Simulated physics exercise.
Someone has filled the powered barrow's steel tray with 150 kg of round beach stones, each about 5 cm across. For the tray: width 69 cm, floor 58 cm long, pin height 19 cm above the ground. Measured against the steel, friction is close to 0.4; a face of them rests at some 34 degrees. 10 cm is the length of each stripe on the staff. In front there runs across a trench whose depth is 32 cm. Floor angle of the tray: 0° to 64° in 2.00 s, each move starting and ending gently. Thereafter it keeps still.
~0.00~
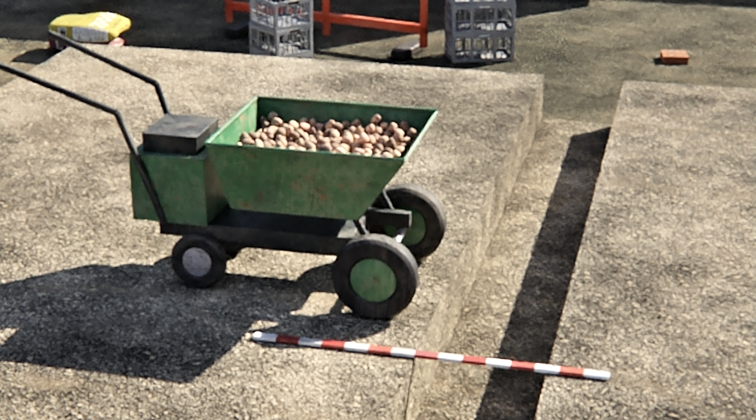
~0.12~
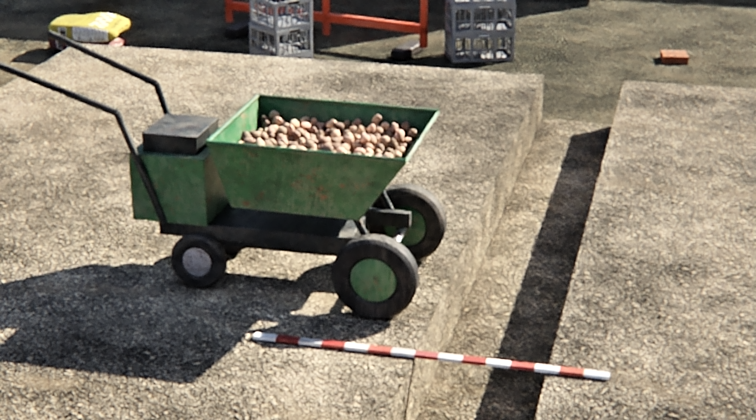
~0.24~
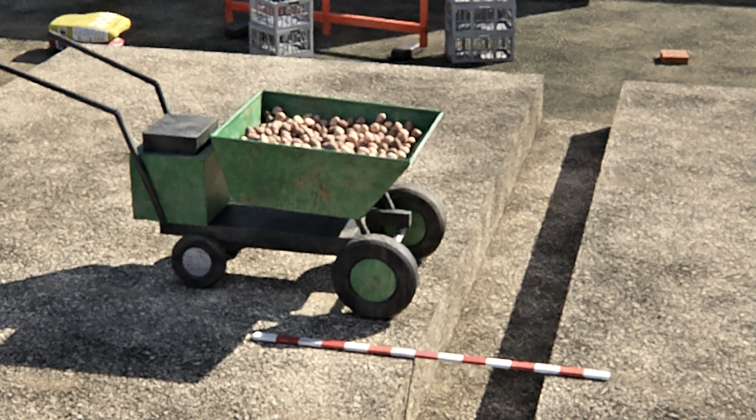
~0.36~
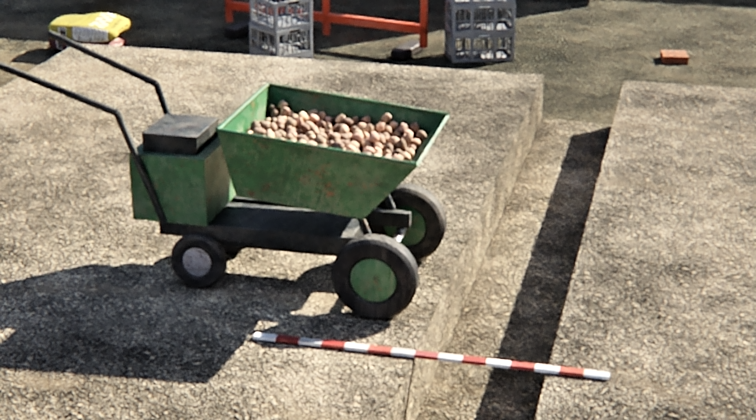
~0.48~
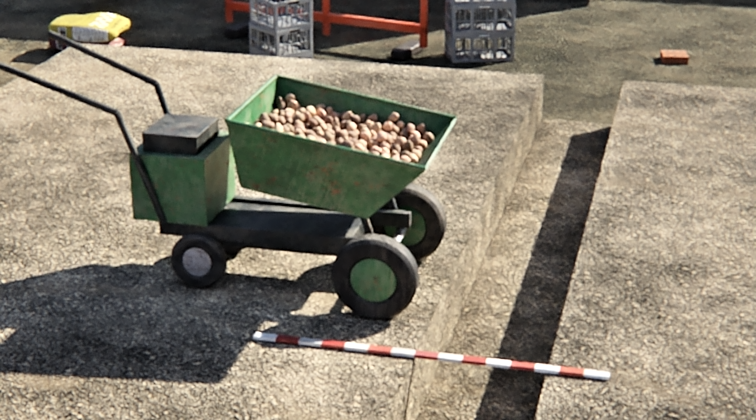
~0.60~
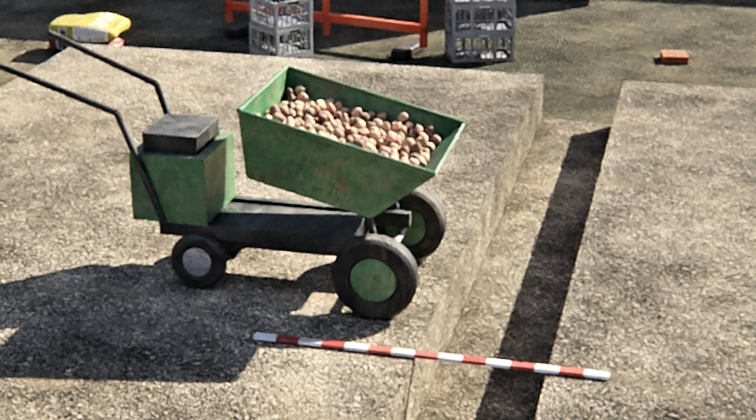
The green tray of a small wheeled barrow, loaded with round brown stones, slowly tilted forward to the right, its back end rising off the frame while the wheels stayed still beside a trench.
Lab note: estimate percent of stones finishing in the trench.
Approx. 69 %.
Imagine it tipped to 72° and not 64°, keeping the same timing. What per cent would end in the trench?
Around 60 per cent would finish in the trench.
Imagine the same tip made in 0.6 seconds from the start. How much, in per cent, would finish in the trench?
In that case some 40 per cent.
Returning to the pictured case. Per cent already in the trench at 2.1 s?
About 25%.
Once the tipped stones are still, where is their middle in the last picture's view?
Centre estimate: Around (540, 345).
After 1.5 s the floor is at 54°; 100 % in the tray; the foremost stones are at (507, 218).
After 2.1 s the floor is at 64°; 60 % in the tray, 25 % in the trench, 15 % past the trench; the foremost stones are at (651, 306).
After 2.5 s the floor is at 64°; 37 % in the tray, 36 % in the trench, 27 % past the trench; the foremost stones are at (737, 321).
After 4.4 s the floor is at 64°; 3 % in the tray, 69 % in the trench, 27 % past the trench; the foremost stones are past the picture's edge.
